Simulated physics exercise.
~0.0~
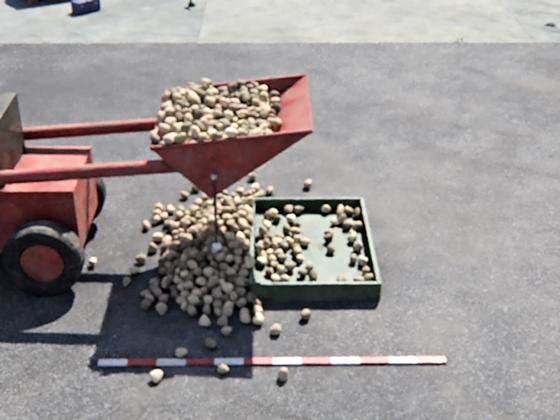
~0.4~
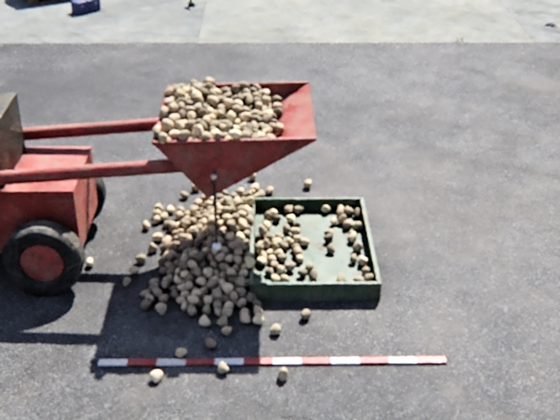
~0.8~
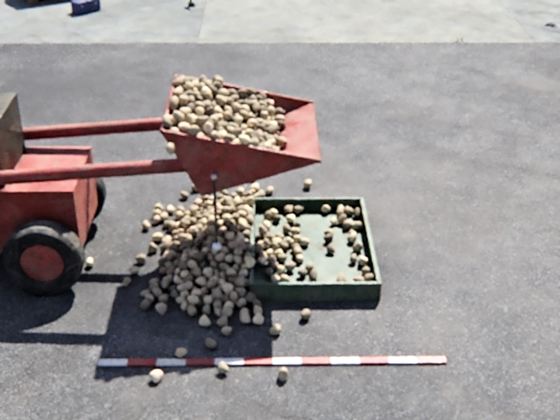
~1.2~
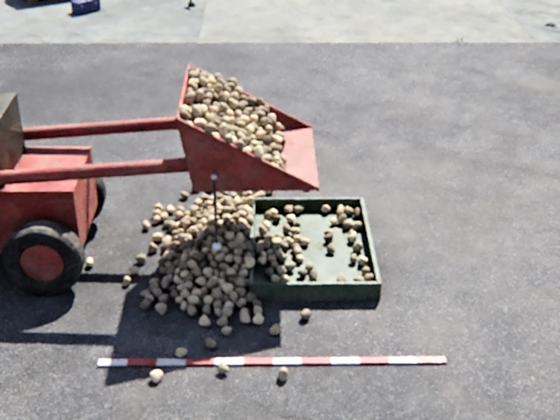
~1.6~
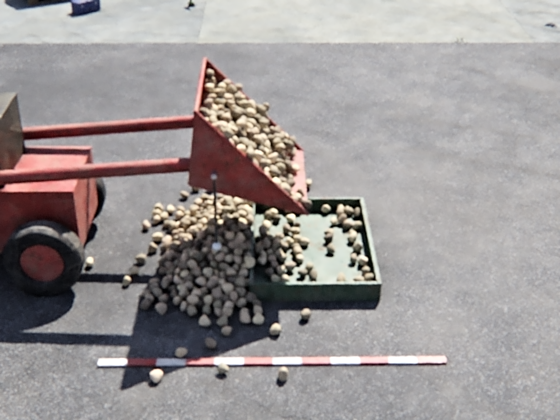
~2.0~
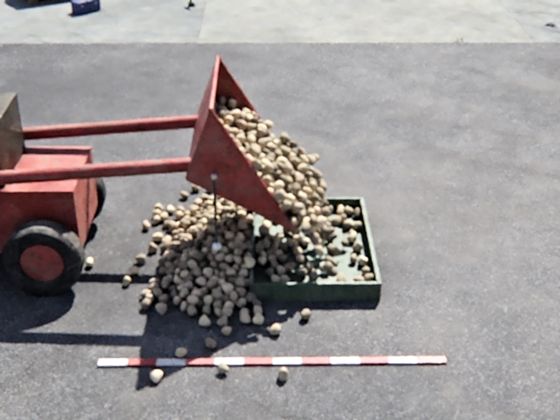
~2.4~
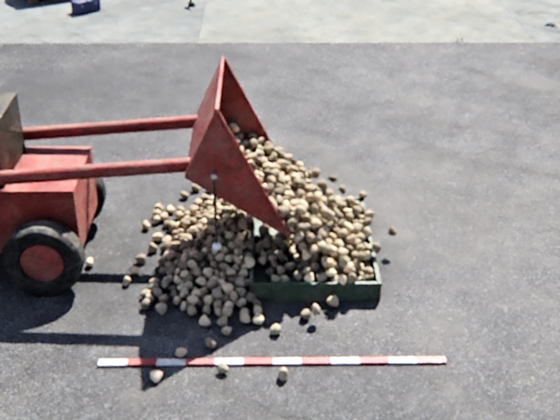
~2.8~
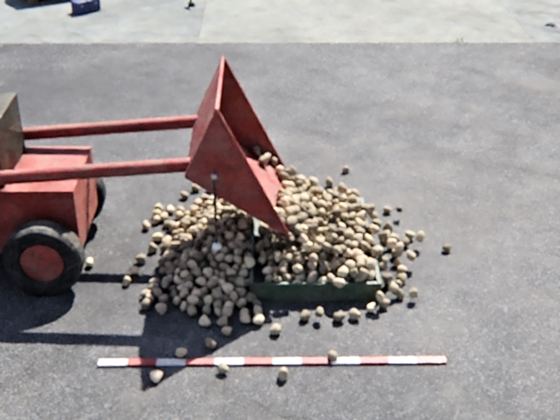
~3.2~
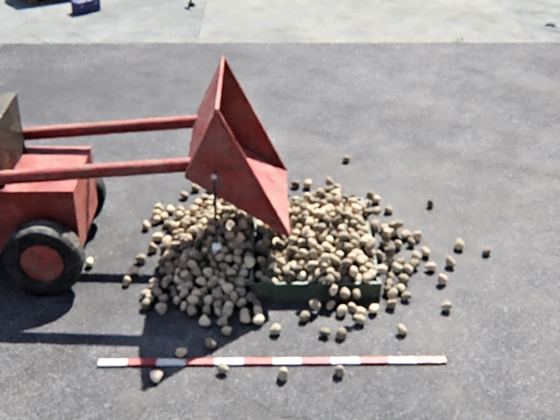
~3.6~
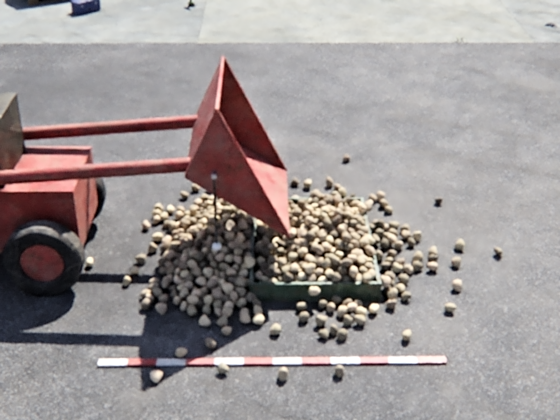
To begin with, a red wheeled loader holds a bucket full of pale, rounded stones above grey ground, beside an earlier heap and a low green bin with a few stones scattered inside. The bucket tips gradually, its right-hand edge swinging down toward the bin while the stones slide forward. They then pour over the lip in a thick stream, quickly covering the bin's floor and piling up. As the bucket stops, steeply tilted, the last stones slip out and some roll away to the right. Finally, the bucket is empty, the bin is heaped full, and strays lie around it.
